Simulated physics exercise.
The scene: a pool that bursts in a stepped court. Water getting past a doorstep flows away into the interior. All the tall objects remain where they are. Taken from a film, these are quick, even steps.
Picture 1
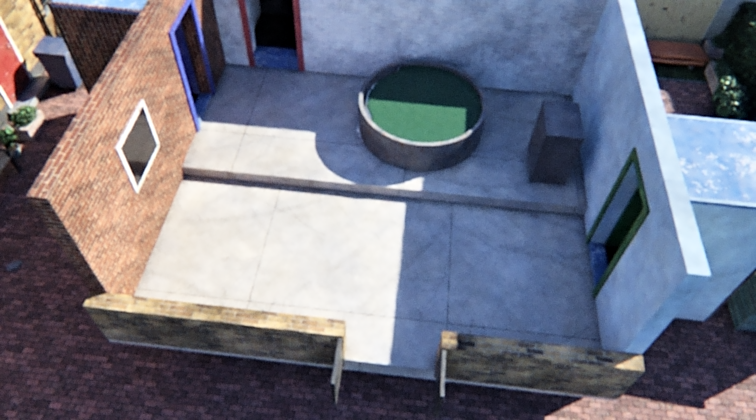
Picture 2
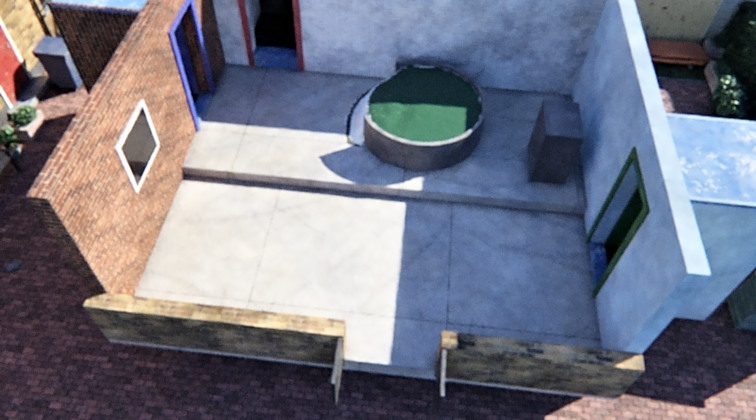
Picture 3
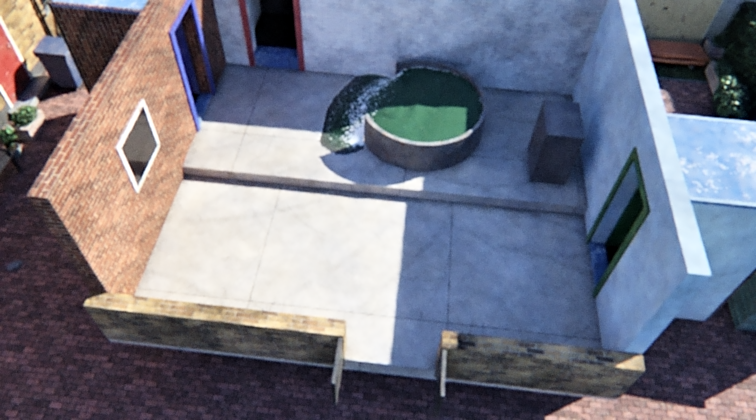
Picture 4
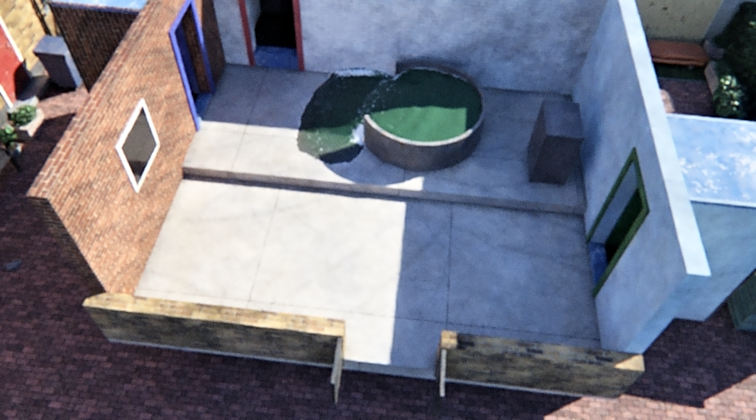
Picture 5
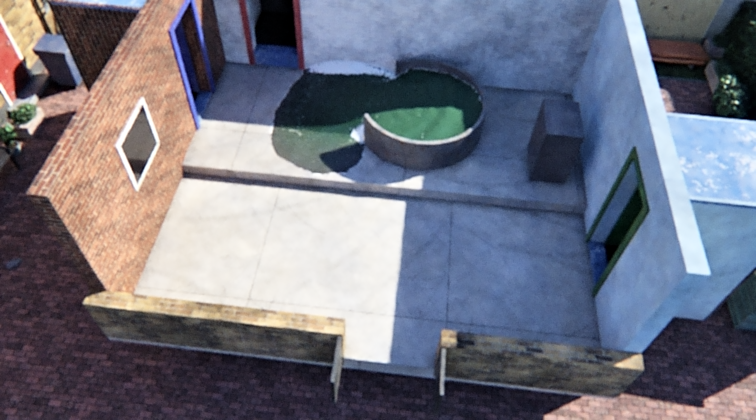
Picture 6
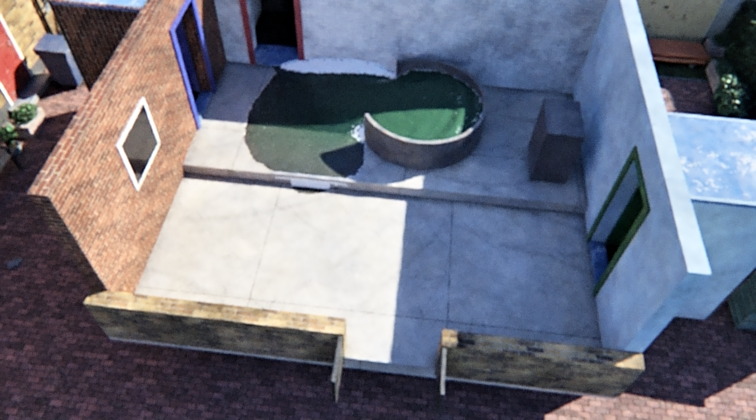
Green water pours from the left side of a round pool and spreads across the raised step.
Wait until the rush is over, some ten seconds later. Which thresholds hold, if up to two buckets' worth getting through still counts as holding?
The green door holds; the blue door does not hold; the red door holds.
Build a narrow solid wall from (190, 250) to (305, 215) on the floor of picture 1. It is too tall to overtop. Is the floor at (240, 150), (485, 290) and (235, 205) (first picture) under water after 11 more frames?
Lab note - spot 1 inundated, spot 2 parched, spot 3 inundated.
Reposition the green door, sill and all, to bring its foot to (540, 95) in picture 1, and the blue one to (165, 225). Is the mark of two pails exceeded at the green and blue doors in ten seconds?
The green one never reaches the limit, and the blue one spills past the mark.
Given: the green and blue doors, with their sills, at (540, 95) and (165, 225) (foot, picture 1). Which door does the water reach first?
It's the red one.
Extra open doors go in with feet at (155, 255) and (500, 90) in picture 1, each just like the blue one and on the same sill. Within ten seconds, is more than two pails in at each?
Taken in sequence: Exceeded, then not exceeded.
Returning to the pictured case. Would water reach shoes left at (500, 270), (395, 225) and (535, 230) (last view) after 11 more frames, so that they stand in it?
Point by point: Not yet wet, not yet wet, not yet wet.
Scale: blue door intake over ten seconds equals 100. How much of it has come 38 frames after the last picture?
Near 90 in a hundred.
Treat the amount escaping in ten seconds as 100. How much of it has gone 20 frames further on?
Around 55 % of the total, roughly.
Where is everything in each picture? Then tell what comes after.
Still water in the round pool at (422, 103), in the first frame.
The front is at (360, 145), out from the gap at (367, 103), in the second frame.
Water pours out at (367, 105) and has run to (336, 150), in the third frame.
The front is at (318, 156), out from the gap at (367, 105), in the fourth frame.
Water pours out at (367, 104) and has run to (284, 154), in the fifth frame.
The front is at (253, 145), out from the gap at (367, 104), in the sixth frame.
A moment on, water covers 25 % of the floor; the green door not reached, the blue door under two buckets in, the red door wet at the sill, nothing in.
Next, water covers 30 % of the floor; the green door not reached, the blue door far over two buckets in, the red door wet at the sill, nothing in.
Then, water covers 35 % of the floor; the green door not reached, the blue door far over two buckets in, the red door wet at the sill, nothing in.
Later, water covers 60 % of the floor; the green door not reached, the blue door far over two buckets in, the red door wet at the sill, nothing in.
In the end, water covers 80 % of the floor; the green door wet at the sill, nothing in, the blue door far over two buckets in, the red door wet at the sill, nothing in.
